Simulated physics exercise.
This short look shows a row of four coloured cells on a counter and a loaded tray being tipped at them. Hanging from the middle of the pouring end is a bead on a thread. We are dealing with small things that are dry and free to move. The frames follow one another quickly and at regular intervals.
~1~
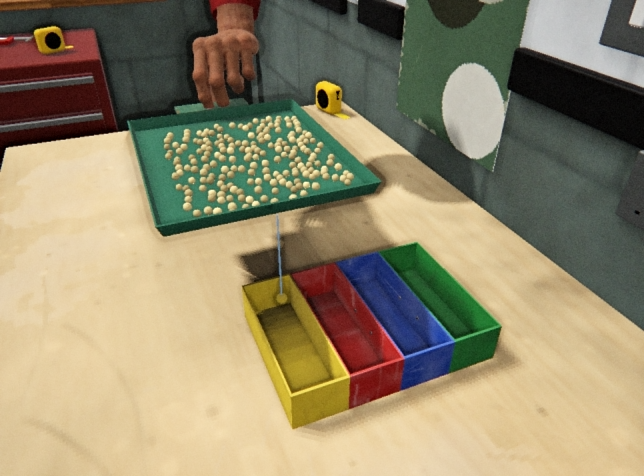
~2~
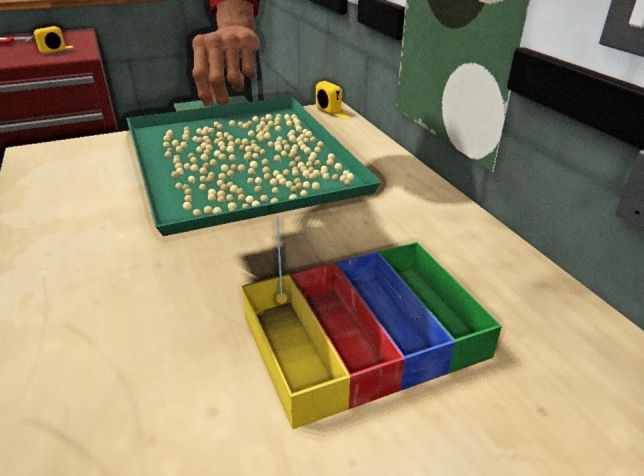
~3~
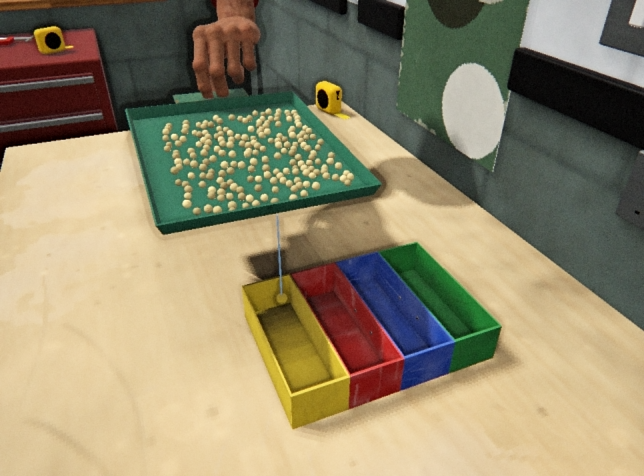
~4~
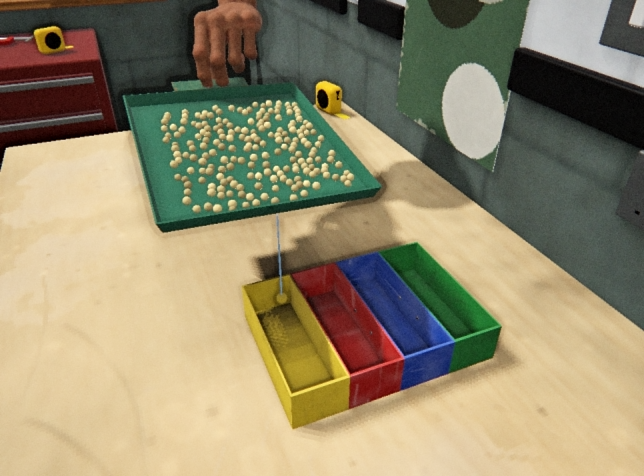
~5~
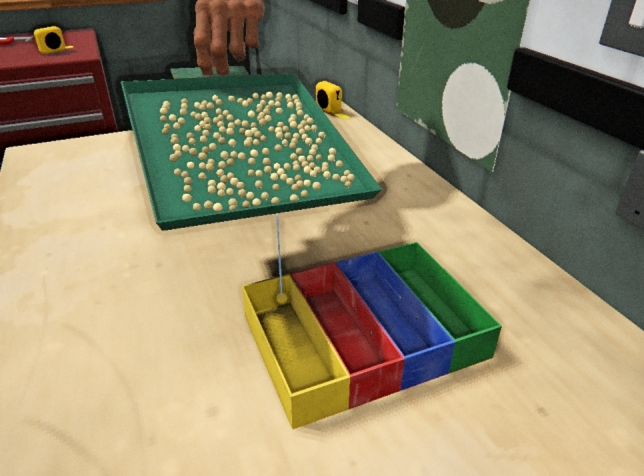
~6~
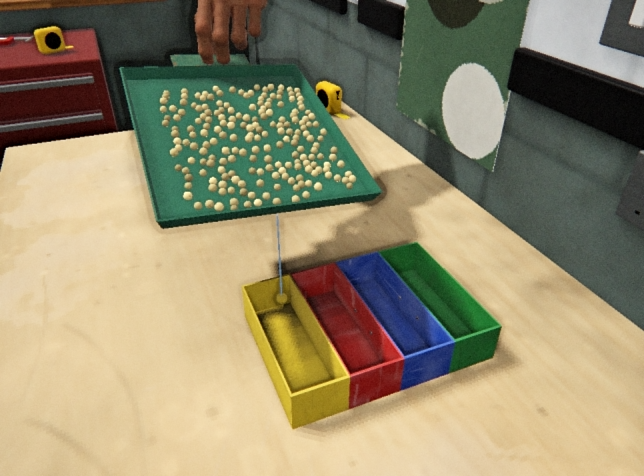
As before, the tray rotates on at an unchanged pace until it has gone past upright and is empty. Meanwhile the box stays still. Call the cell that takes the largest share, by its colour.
Most goes to the blue cell.
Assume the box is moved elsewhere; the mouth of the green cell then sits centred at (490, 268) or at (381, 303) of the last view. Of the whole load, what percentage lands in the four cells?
In turn 80 and 100 in a hundred.
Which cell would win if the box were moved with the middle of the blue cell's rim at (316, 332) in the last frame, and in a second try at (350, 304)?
The answer is the green cell for the first try and blue for the second.
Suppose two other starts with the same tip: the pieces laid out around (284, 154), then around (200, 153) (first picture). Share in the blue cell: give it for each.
In order, roughly 60 % and 50 %.
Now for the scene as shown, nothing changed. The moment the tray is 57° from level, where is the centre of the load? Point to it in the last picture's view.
Mark it at roughly (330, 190) in the final frame.
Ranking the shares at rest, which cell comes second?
Rank two - red.
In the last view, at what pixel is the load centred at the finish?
Last view, resting centre - approx. (373, 336).
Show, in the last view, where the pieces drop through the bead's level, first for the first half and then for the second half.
First close to (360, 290), next close to (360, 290).
Soon, tray tipped steeply; most on the tray; a small part in the blue cell; a stray few in the red cell; a small part falling or outside the box.
A while on, tray tipped right over; a small part on the tray; about a third in the blue cell; about a quarter in the red cell; a small part in the yellow cell; a stray few in the green cell; about a quarter falling or outside the box.
Towards the end, tray tipped past a quarter turn; about half in the blue cell; about a third in the red cell; a small part in the yellow cell; a stray few in the green cell; a stray few falling or outside the box.
Finally, tray tipped past a quarter turn; about half in the blue cell; about a third in the red cell; a small part in the yellow cell; a stray few in the green cell; a stray few outside the box.
